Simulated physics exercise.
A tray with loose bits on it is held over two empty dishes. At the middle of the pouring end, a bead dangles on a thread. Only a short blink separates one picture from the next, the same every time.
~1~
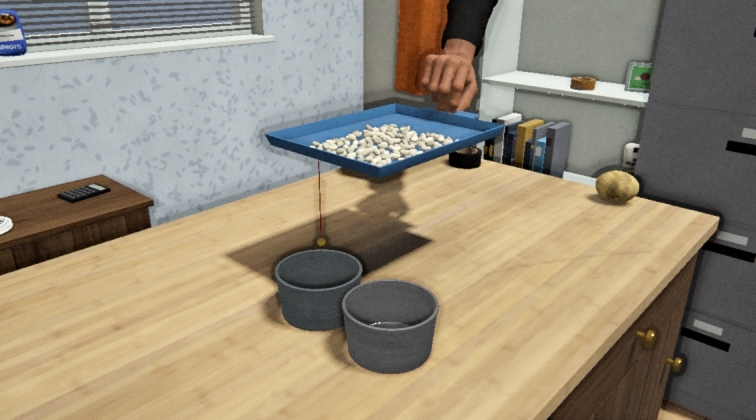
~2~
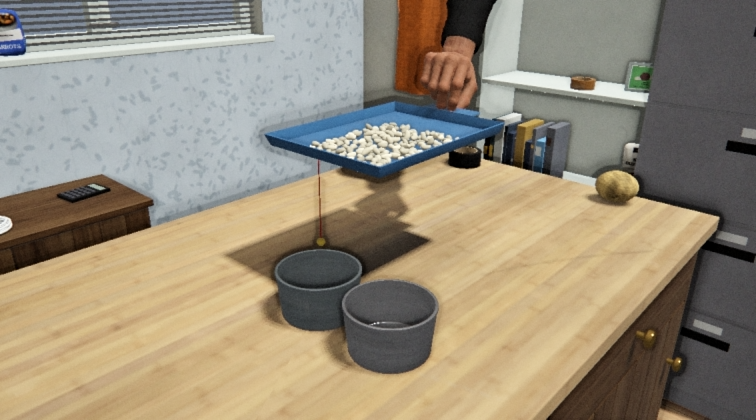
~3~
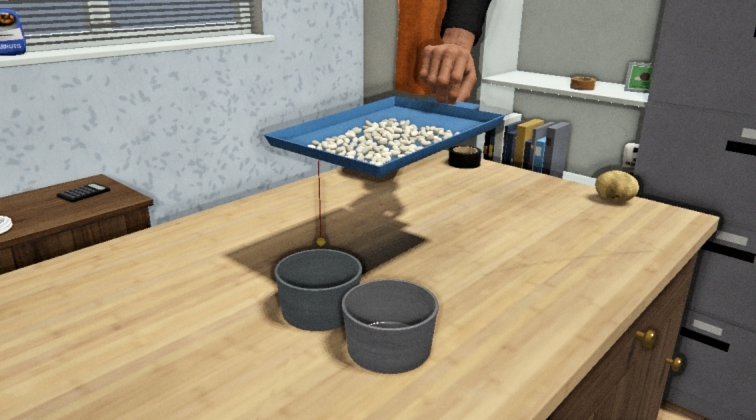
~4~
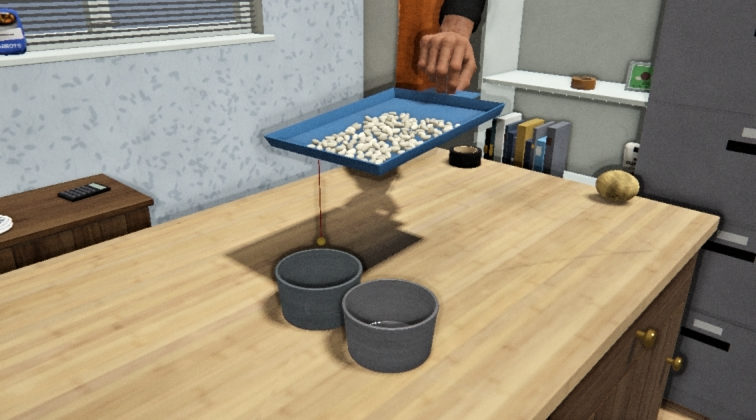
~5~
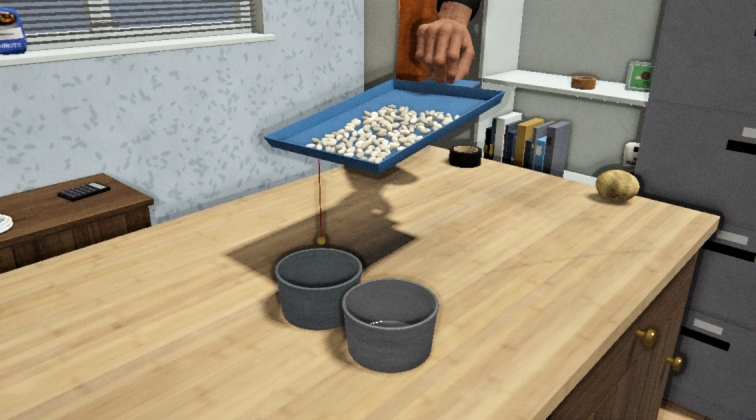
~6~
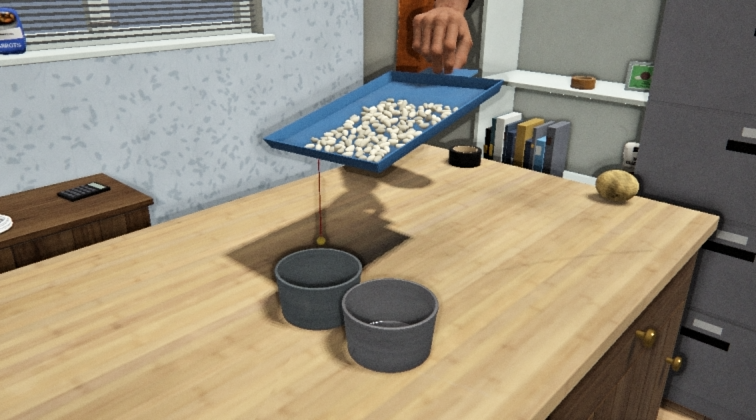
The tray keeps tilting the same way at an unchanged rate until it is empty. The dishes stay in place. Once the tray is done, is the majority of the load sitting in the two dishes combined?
By the end, the dishes are holding not even half of the load, I'd say.
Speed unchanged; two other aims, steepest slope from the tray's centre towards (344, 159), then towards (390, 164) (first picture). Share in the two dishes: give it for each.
First heading 70 %, second heading 30 %.
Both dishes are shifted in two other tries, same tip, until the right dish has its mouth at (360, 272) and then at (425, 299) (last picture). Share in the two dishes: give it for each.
In turn 50 and 0 in a hundred.
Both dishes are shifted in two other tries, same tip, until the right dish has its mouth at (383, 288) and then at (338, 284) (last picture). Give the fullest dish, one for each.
At place one the left of the pair; at place two the left of the pair.
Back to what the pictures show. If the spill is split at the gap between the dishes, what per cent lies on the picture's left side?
Some 100 per cent.
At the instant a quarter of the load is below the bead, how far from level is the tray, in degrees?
Around 105°, give or take.
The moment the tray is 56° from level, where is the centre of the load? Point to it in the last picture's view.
Look close to (328, 131) in the last picture.
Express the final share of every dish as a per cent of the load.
Left dish 30, right dish 0 %.
Soon, tray tipped steeply; nearly all on the tray; a stray few outside both.
A while on, tray tipped right over; nearly all on the tray; a stray few in the left dish; a stray few outside both; a stray few in the air.
Towards the end, tray tipped past a quarter turn; a stray few in the right dish; about a third in the left dish; about two thirds outside both.
Finally, tray tipped past a quarter turn; a stray few in the right dish; about a third in the left dish; about two thirds outside both.
